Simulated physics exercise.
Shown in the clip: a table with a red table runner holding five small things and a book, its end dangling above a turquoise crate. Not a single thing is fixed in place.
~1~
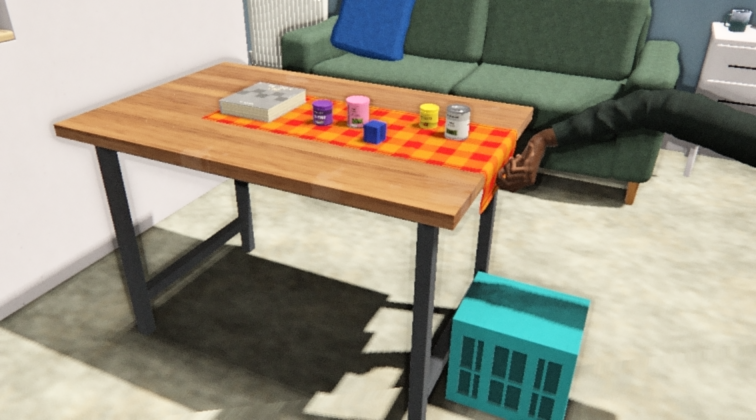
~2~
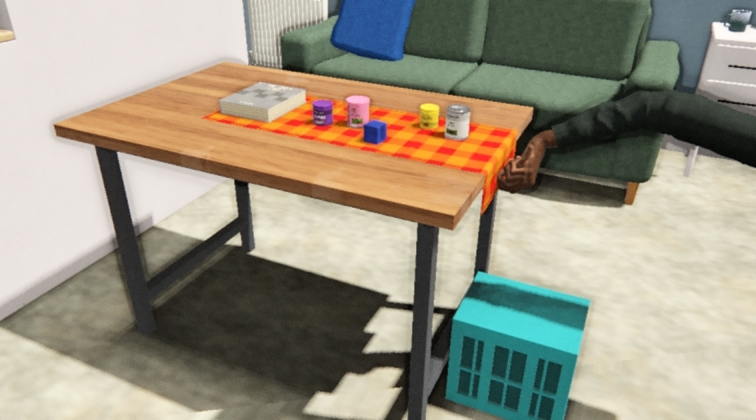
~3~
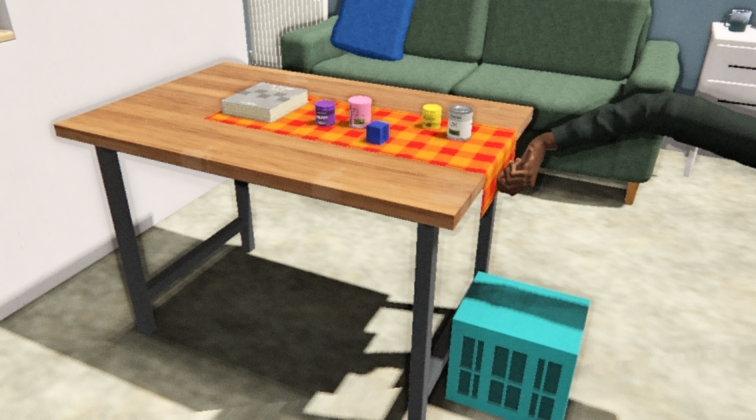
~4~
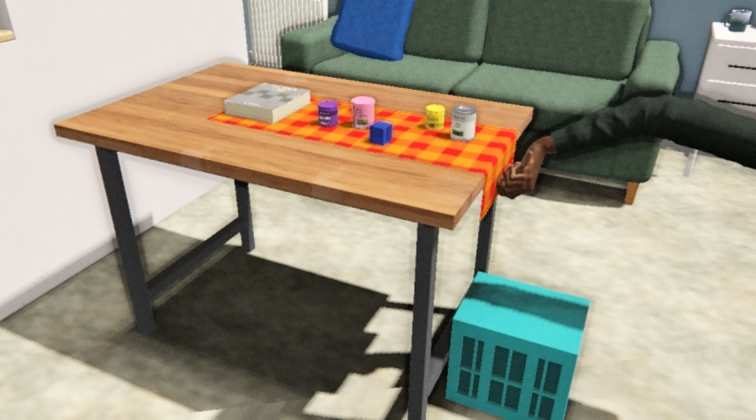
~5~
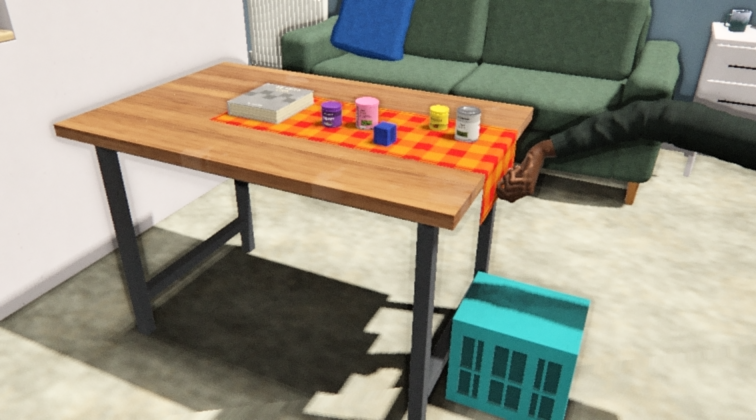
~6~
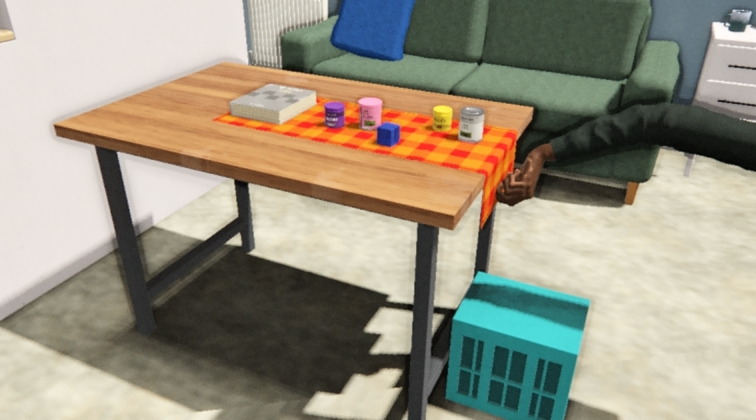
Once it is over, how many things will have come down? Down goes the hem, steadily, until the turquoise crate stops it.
By then three will have come down.
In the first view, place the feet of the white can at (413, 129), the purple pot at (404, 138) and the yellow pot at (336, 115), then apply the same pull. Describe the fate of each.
Looking at each one, the white can drops away, the purple pot drops away and the yellow pot remains in position.
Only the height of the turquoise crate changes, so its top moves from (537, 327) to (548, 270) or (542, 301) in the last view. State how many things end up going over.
That would make 1 and 2.
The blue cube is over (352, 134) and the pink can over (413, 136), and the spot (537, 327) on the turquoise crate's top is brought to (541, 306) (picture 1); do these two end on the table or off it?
Looks like the blue cube hangs in there, and the pink can ends up down.
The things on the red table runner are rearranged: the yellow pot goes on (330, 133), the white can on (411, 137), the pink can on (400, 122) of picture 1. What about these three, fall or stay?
The yellow pot stays aboard, the white can is lost, the pink can is lost.
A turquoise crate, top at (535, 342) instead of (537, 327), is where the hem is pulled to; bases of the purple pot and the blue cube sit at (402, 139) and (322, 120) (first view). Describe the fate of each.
Purple pot: Lost; blue cube: Safe.
Soon after, hem near (493, 243); white can gone.
Then, hem near (490, 287); white can and yellow pot gone.
At rest, hem on the crate; white can, yellow pot and blue cube gone. The answer is three.
